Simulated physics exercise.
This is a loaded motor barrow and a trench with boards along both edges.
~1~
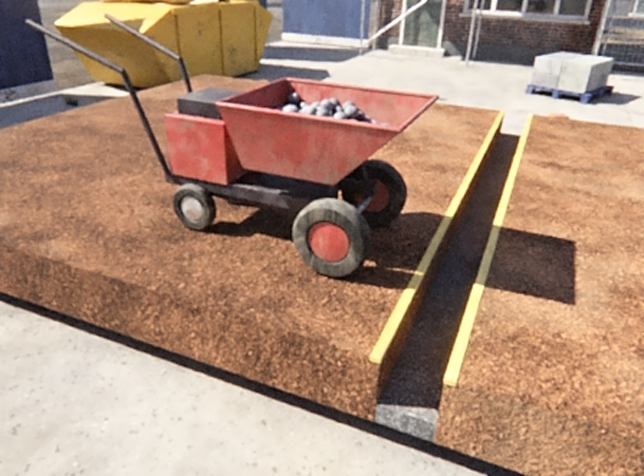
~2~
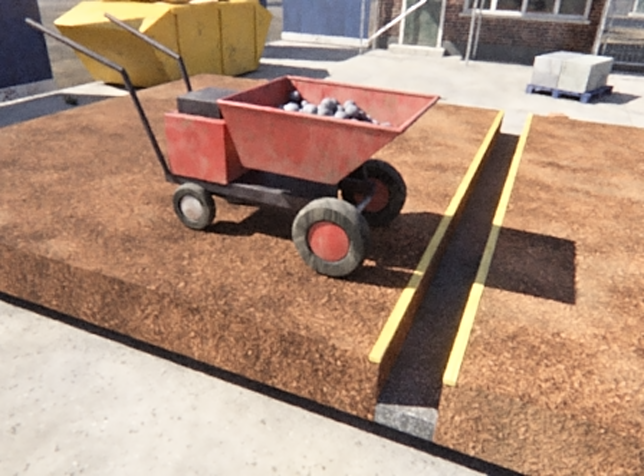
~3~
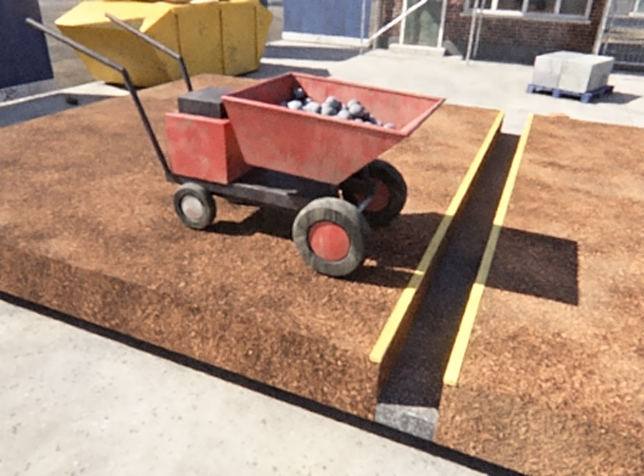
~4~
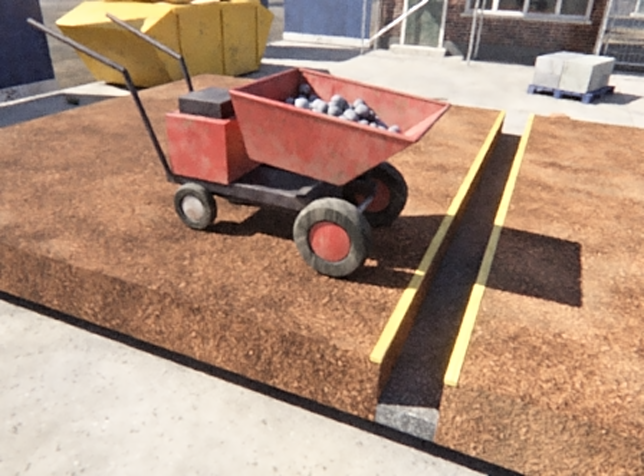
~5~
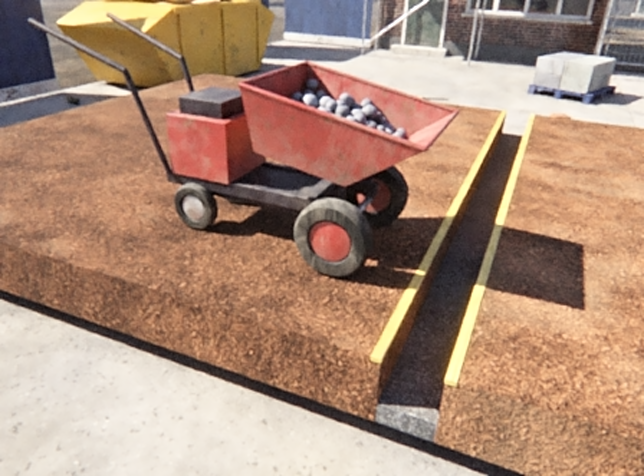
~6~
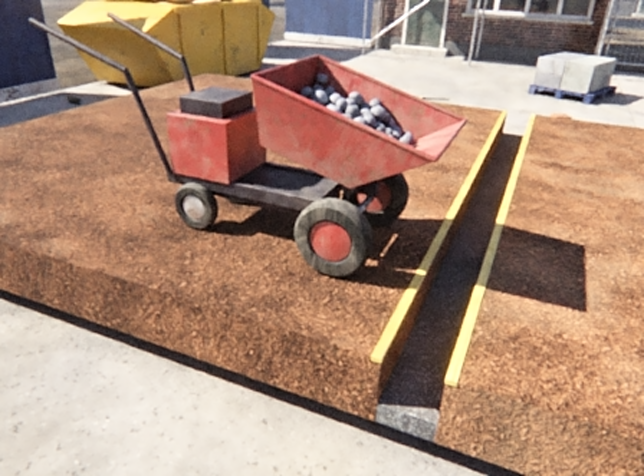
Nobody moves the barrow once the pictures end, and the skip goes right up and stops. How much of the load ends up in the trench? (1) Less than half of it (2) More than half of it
Less than half of it (1).
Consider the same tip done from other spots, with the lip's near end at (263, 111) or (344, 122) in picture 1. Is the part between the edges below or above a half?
With the lip at the first place the share is short of one half; at the second place it is beyond one half.
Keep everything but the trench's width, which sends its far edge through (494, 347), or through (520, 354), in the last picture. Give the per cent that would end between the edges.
You'd get 70 % in the first case and 100 % in the second.
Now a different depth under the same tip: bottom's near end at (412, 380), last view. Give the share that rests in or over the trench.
It comes out near 0 percent.
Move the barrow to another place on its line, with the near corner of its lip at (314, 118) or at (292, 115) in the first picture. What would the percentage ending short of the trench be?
You'd get around 20 in a hundred, then 30 in a hundred.
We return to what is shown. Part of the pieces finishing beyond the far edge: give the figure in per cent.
It works out to roughly 65 percent.
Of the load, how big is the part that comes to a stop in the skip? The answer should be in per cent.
35 %, about.
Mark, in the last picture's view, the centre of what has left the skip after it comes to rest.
The centre settles at about (524, 275).
Just after the last frame, skip tipped steeply; every one in the skip.
A moment on, skip tipped steeply; the larger part in the skip; just a few in or heaped over the trench; about a tenth beyond it.
Further on, skip tipped right over; roughly a third in the skip; just a few in or heaped over the trench; roughly two thirds beyond it.
When it is over, skip tipped right over; roughly a third in the skip; just a few in or heaped over the trench; roughly two thirds beyond it.
